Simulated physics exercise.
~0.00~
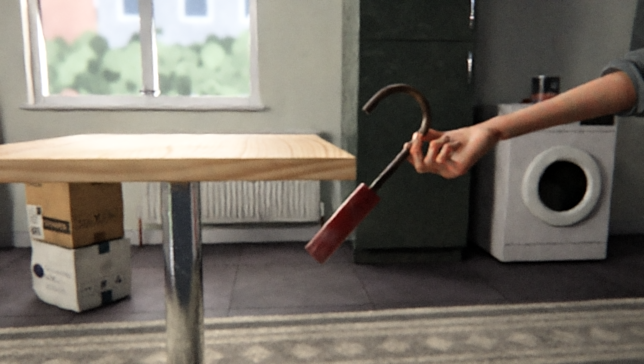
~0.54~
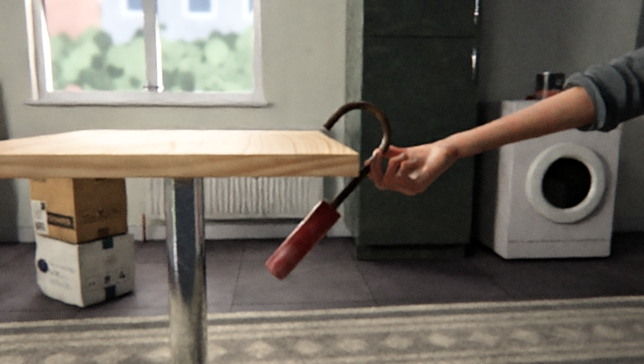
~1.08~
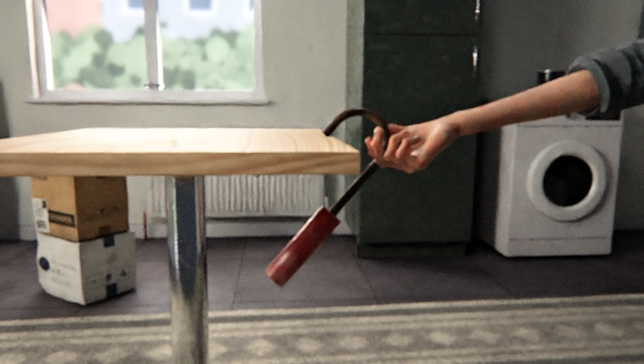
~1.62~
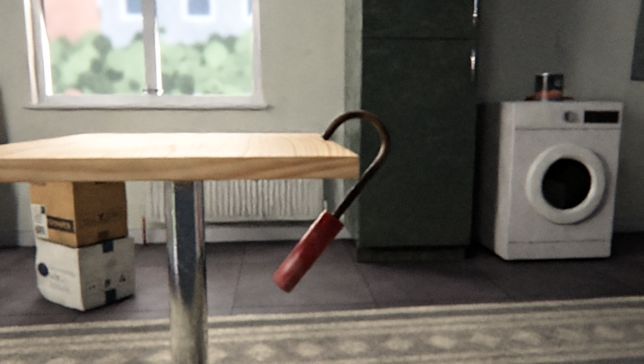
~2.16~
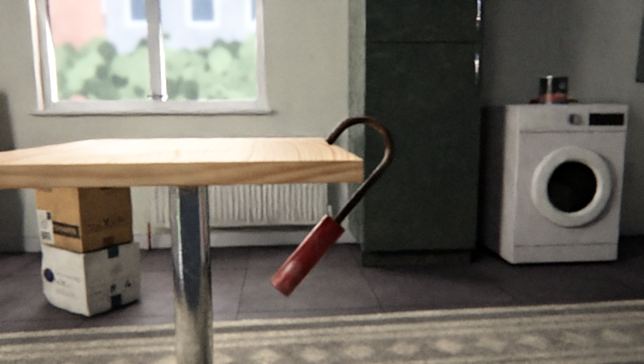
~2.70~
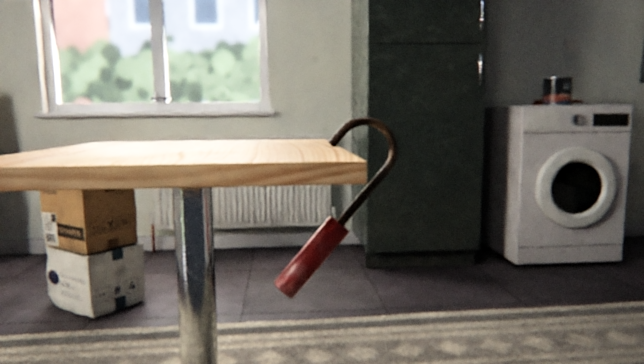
At the start, a hand reaching in from the right holds a red umbrella with a dark curved handle beside the end of a wooden table, with a window, stacked boxes and a white washing machine behind. The hand moves left and brings the hook over the table's edge, with the red part pointing down and to the left. It lowers the hook until its tip meets the tabletop. The hand then lets go and leaves the view. The umbrella stays hooked, hanging at a slant from the table's end while the view sways slightly.
